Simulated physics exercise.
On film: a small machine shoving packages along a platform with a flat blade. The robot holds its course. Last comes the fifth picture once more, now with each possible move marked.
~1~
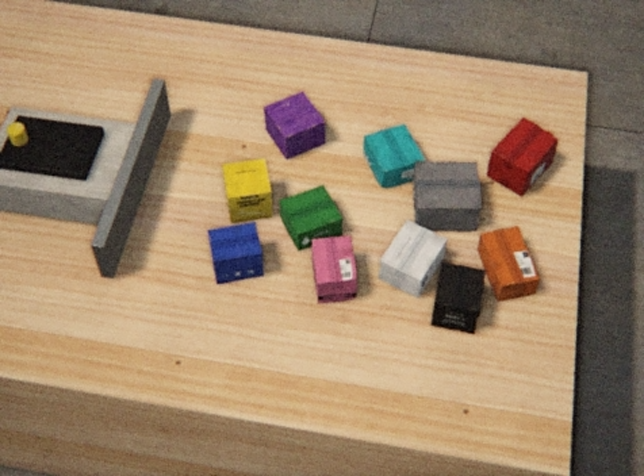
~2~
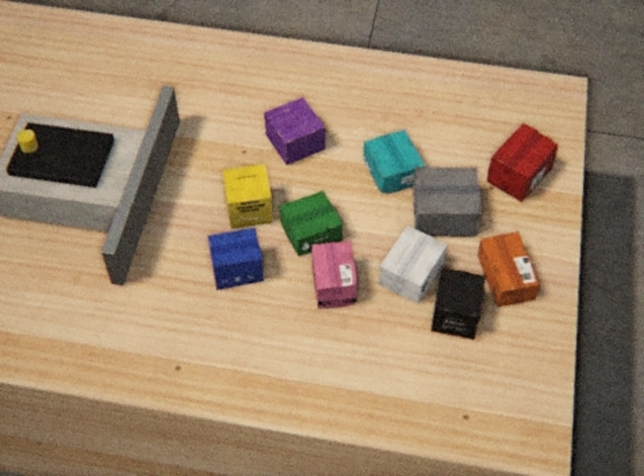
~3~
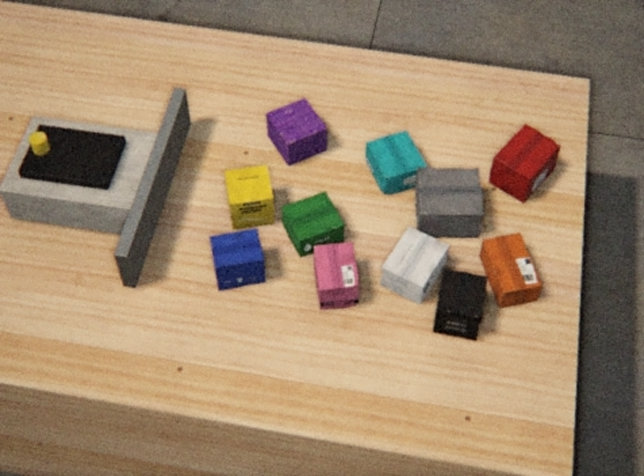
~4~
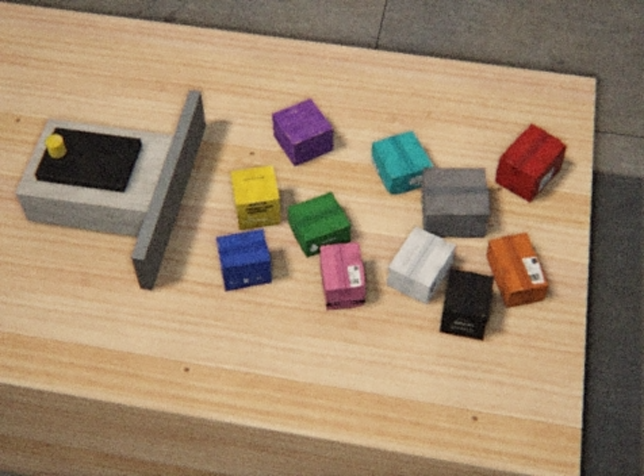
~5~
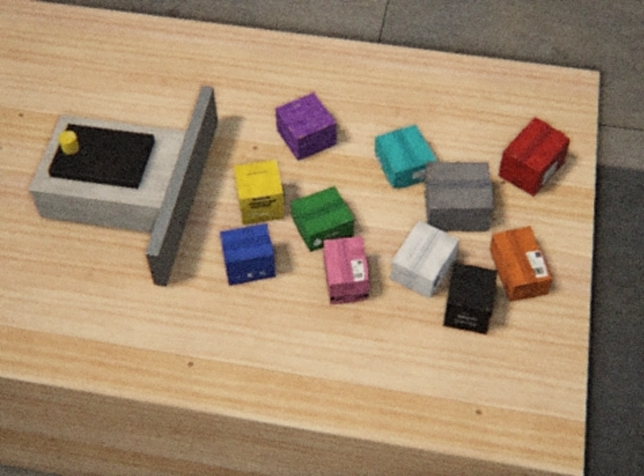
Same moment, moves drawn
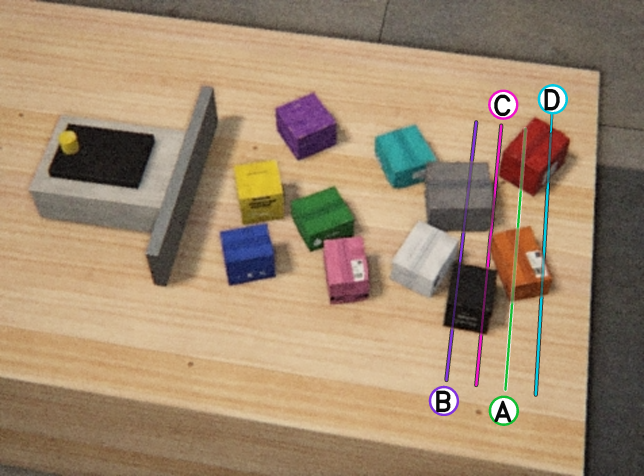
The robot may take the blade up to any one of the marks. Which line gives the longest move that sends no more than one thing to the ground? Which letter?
It can go as far as B.
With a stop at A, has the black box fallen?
By then, yes.
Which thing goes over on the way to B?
The orange parcel goes over.
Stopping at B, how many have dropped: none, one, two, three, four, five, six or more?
In all, one.
On the marked copy, A at (516, 247); B at (463, 240); C at (490, 244); D at (544, 252).
With B. Early on, robot (208, 170); blue box (298, 271); purple crate (331, 128).
Further on, robot (308, 184); orange parcel (545, 268); black box (507, 318).
At the end, robot (385, 195); orange parcel over the edge; red parcel (588, 156); one fallen.
As for the rest, A drops four; C drops four; D drops eight.
